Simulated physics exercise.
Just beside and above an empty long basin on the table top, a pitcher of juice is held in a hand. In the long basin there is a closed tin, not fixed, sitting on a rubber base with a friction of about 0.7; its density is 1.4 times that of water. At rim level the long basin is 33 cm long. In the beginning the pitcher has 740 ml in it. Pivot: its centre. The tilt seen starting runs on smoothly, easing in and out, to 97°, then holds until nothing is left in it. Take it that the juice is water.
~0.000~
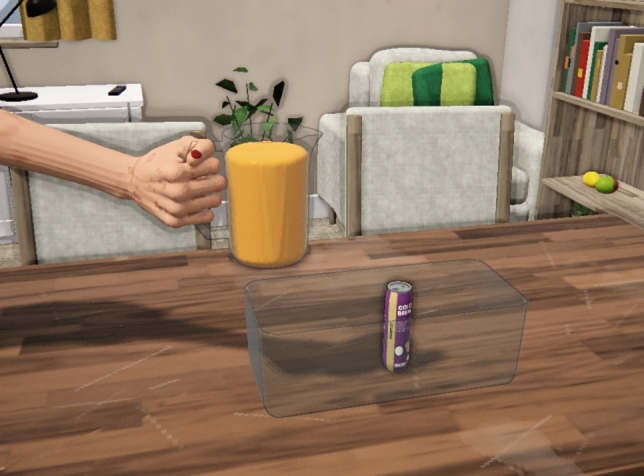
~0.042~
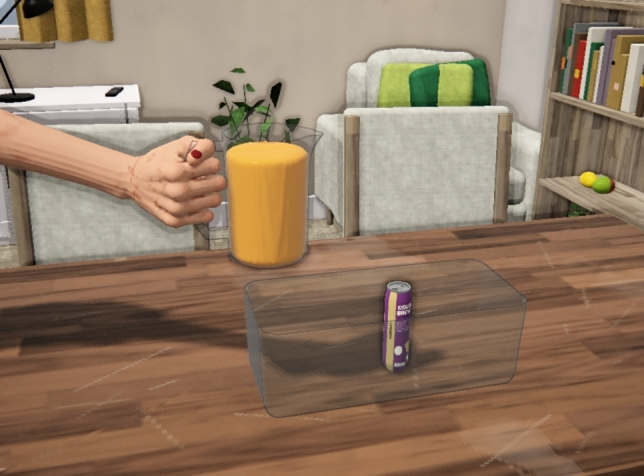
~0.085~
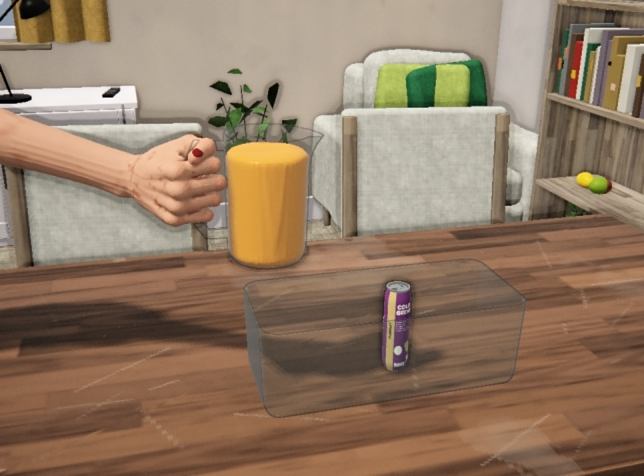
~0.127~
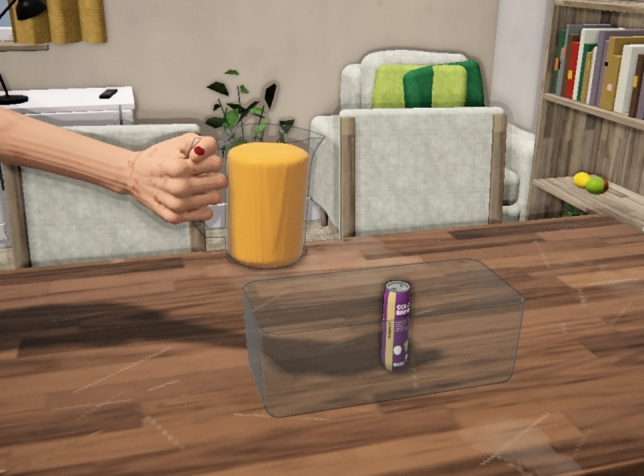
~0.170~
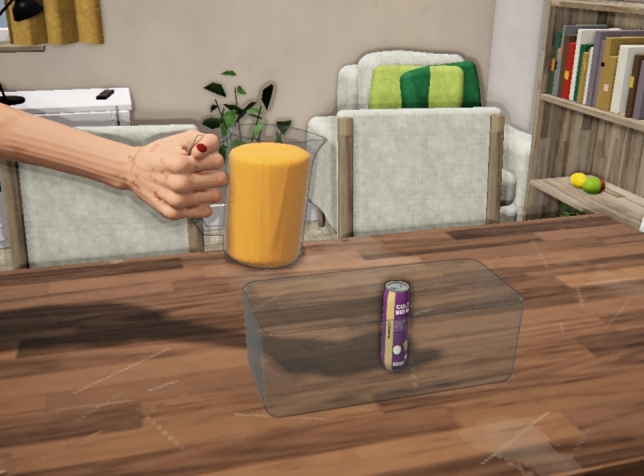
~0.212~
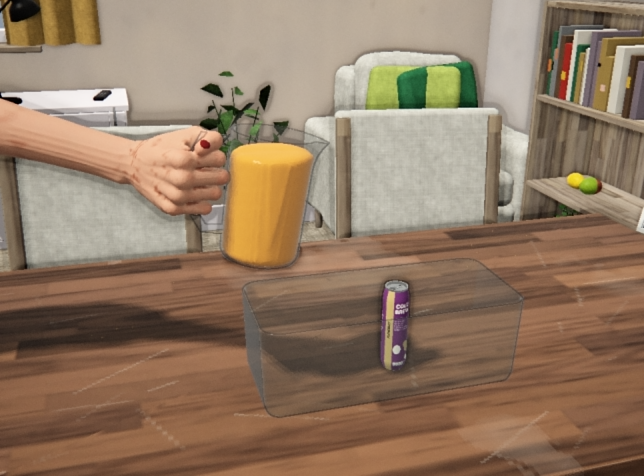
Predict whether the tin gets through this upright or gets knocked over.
You'll see it capsize.
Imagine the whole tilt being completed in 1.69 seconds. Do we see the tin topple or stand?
Well, the tin simply tips.
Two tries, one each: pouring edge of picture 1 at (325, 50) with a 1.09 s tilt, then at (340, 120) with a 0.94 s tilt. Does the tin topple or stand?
Trial 1 - tin stays standing; trial 2 - tin stays standing.
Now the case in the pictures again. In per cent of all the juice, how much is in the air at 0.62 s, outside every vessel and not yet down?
Some 9 per cent, I reckon.
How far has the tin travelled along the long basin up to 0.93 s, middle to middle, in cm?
Measured centre to centre, about 0 cm.
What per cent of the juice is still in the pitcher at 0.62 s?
Remaining: Near 90 % of the total.
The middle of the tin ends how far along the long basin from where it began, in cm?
Roughly 8.0 cm.
By 0.62 s the tilt is 60° and 90 per cent is still to pour; the tin stands where it began.
By 0.93 s the tilt is 92° and 52 per cent is still to pour; the tin stands where it began.
By 1.25 s the tilt is 97° and 13 per cent is still to pour; the tin lies on its side.
By 1.59 s the tilt is 97° and 3 per cent is still to pour; the tin lies on its side.
At rest the tin lies on its side.
